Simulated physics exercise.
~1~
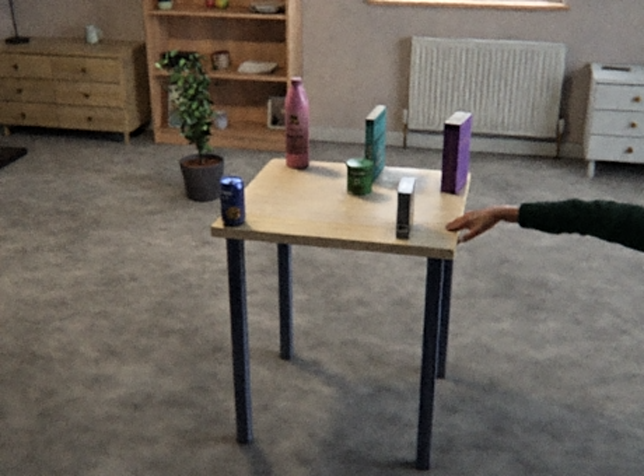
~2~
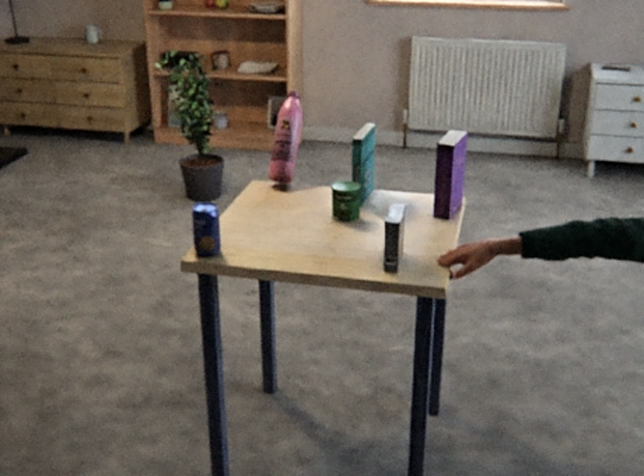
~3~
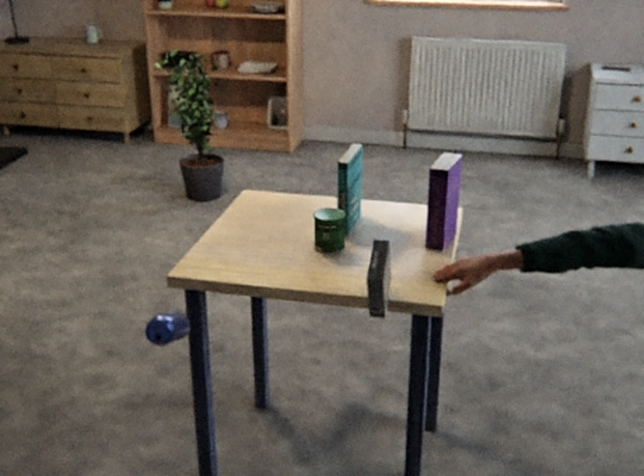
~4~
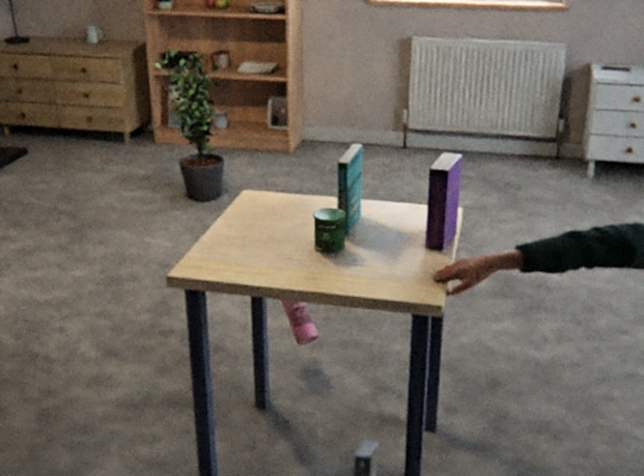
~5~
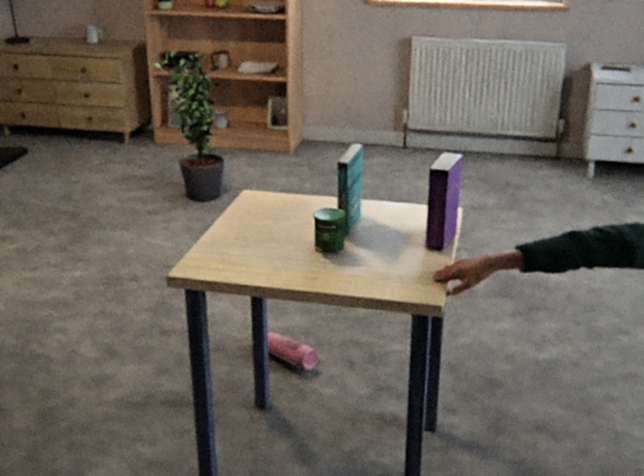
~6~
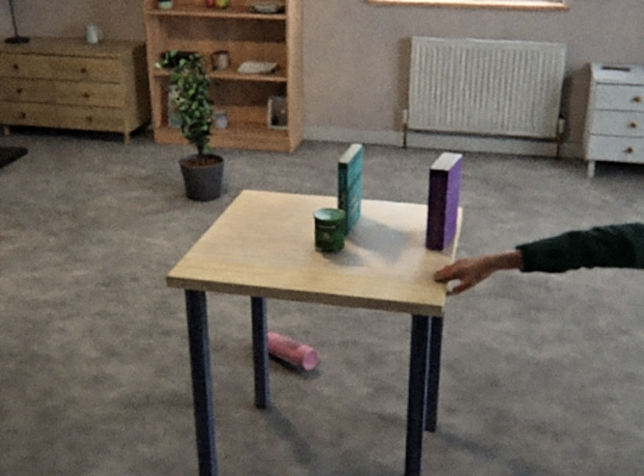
A hand jerks the table forward, and the can, bottle and grey packet fall off.
